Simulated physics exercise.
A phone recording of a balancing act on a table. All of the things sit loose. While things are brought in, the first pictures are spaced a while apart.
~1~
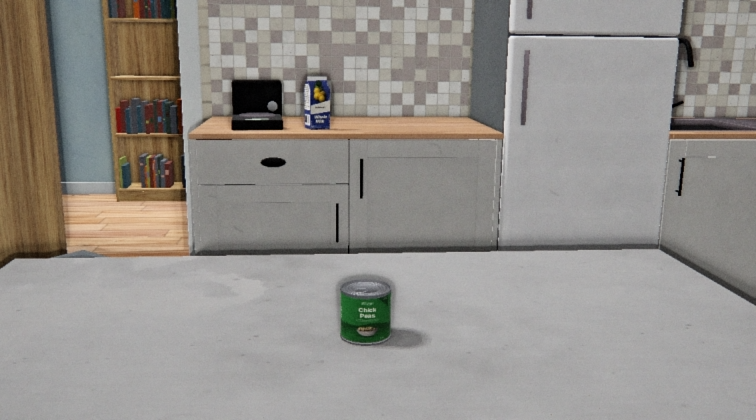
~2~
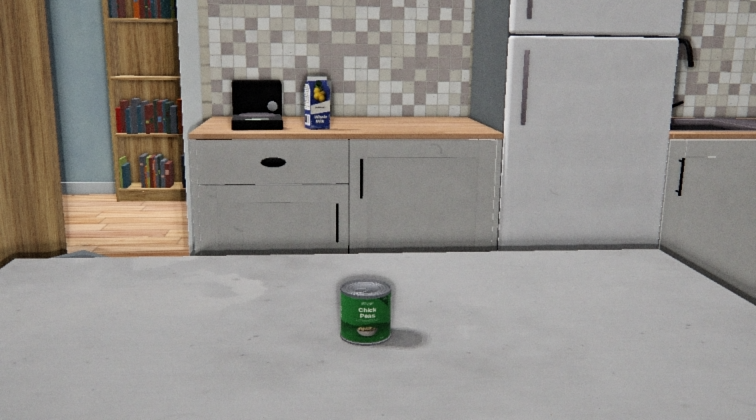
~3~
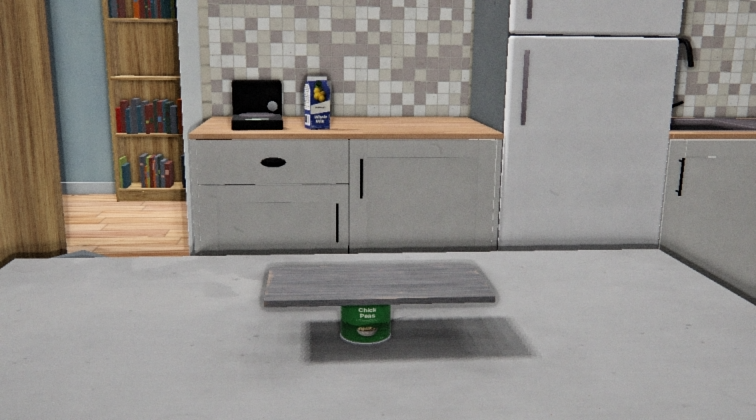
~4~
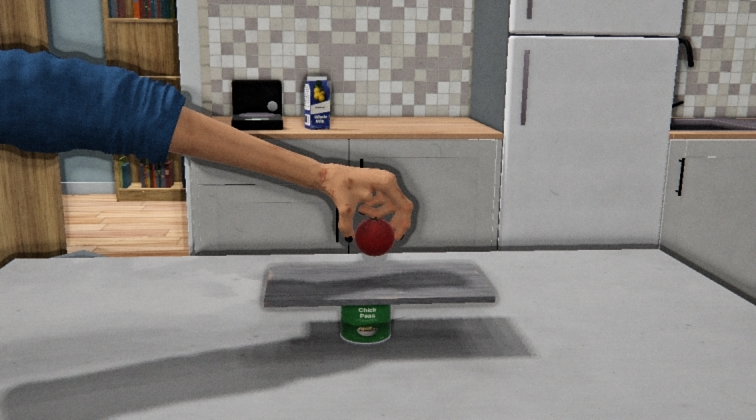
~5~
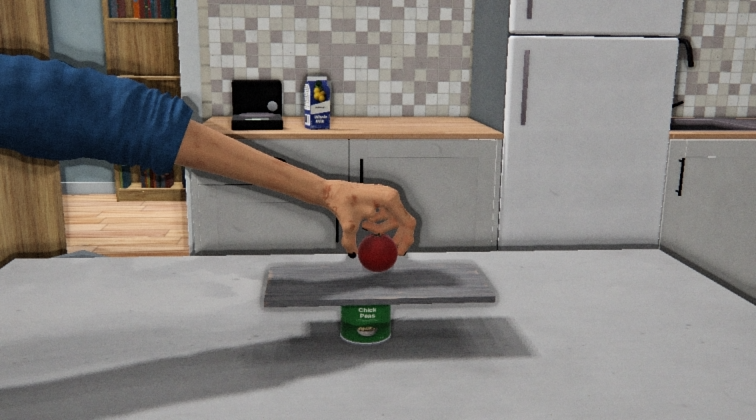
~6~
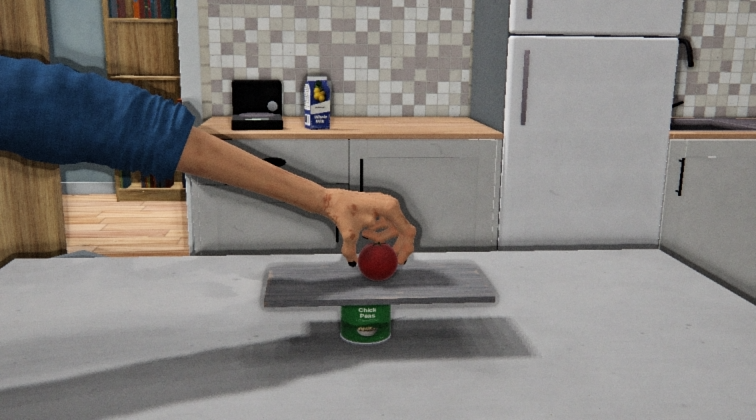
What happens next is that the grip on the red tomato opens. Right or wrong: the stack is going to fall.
Wrong, it stays up.
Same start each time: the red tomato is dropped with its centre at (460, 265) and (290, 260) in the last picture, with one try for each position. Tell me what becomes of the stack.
The first time it tumbles down, but the second time it stays in place.
Then, 0.30 s after the last picture, nothing has stirred.
Then, 0.70 s after the last picture, red tomato resting near (378, 261).
At rest, all 3 in place. Seen from the same camera at the end, red tomato near (378, 261). The stack stays up.
